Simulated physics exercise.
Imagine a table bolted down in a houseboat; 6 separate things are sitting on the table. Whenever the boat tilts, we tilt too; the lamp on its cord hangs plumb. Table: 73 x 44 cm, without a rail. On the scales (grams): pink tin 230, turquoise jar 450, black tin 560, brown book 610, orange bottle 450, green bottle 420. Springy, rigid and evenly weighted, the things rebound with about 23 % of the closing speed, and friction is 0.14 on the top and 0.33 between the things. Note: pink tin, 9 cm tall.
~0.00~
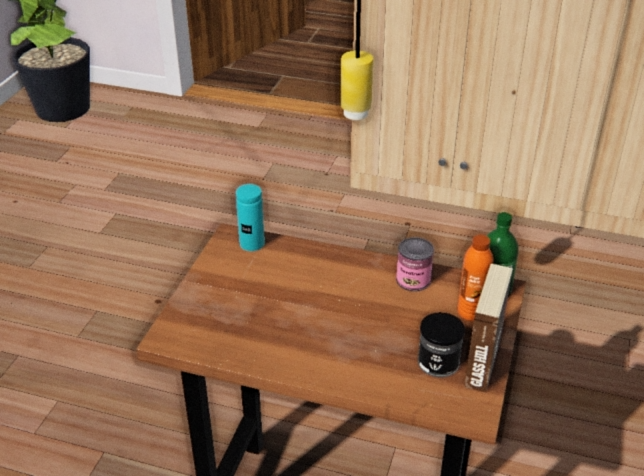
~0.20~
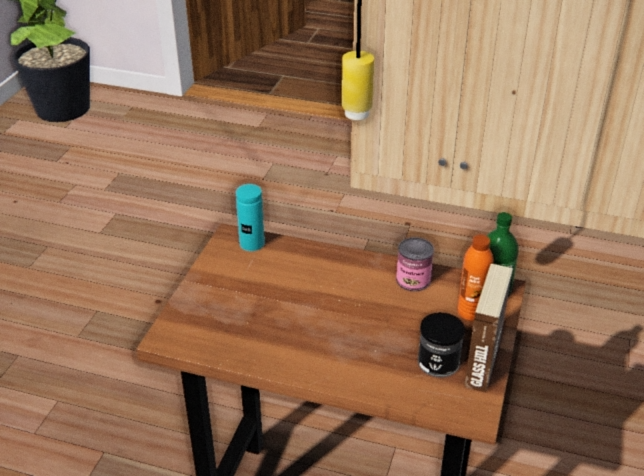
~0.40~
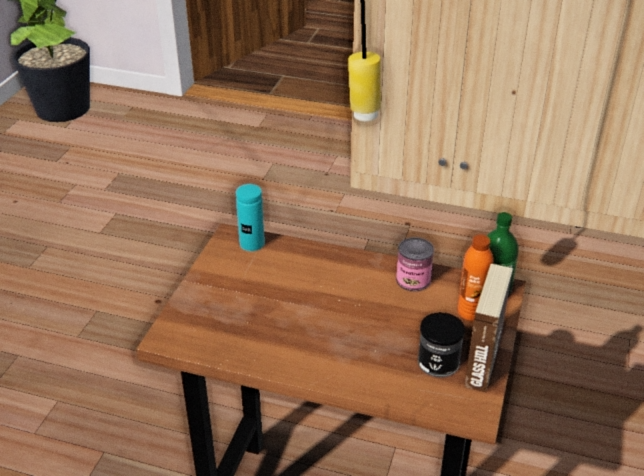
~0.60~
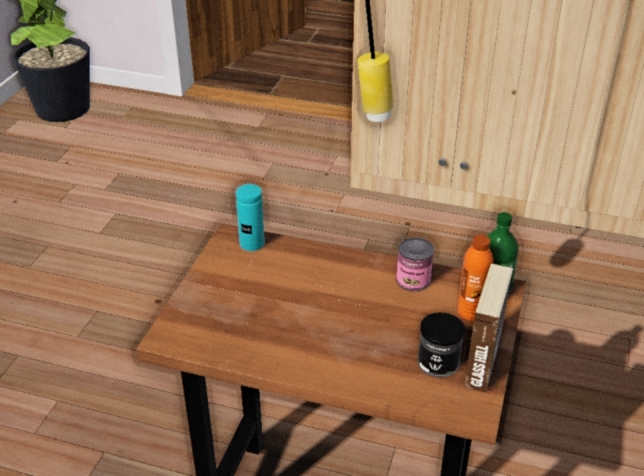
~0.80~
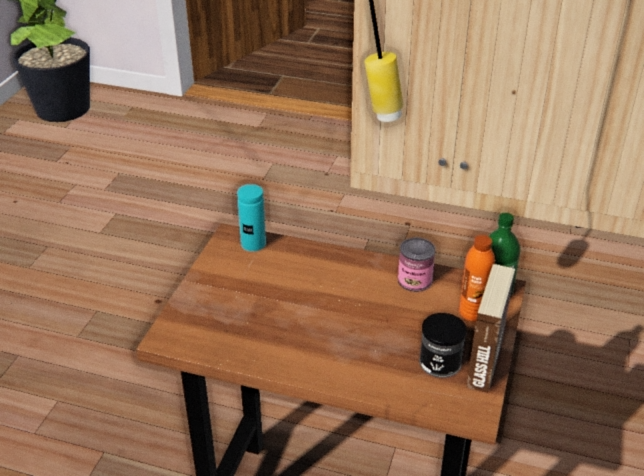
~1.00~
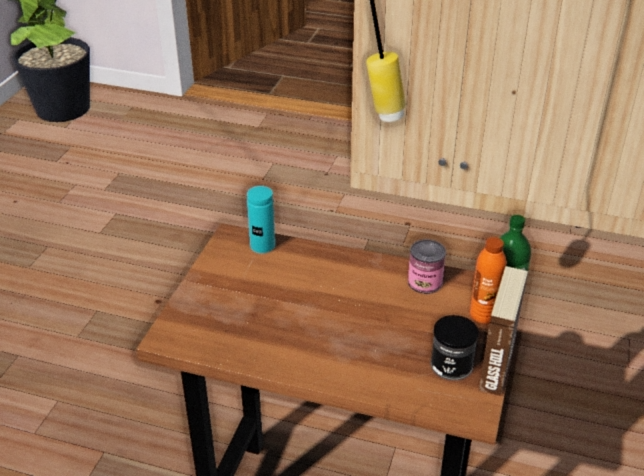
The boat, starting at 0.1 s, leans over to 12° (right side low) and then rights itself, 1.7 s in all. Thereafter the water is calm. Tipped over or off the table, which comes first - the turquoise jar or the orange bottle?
It is the second one.
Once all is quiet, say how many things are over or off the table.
That gives 4.
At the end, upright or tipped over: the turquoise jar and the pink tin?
Well, the turquoise jar holds steady, and the pink tin holds steady.
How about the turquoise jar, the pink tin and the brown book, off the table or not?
Observed: Turquoise jar remains in bounds; pink tin remains in bounds; brown book exits its support.
After 1.40 s, boat heeled 5°, right side down; brown book, orange bottle and green bottle now off the table; turquoise jar moved 14 cm near (305, 228); pink tin moved 13 cm.
After 1.70 s, boat level; black tin now off the table; turquoise jar moved 18 cm near (325, 232); pink tin moved 18 cm.
In the end (2.3 s), off the table, black tin, brown book, orange bottle and green bottle; not toppled but over 5 cm from the start, pink tin and turquoise jar. At the end, from the last picture's camera, turquoise jar near (325, 232). Turquoise jar was never lost; orange bottle went at 1.30 s.
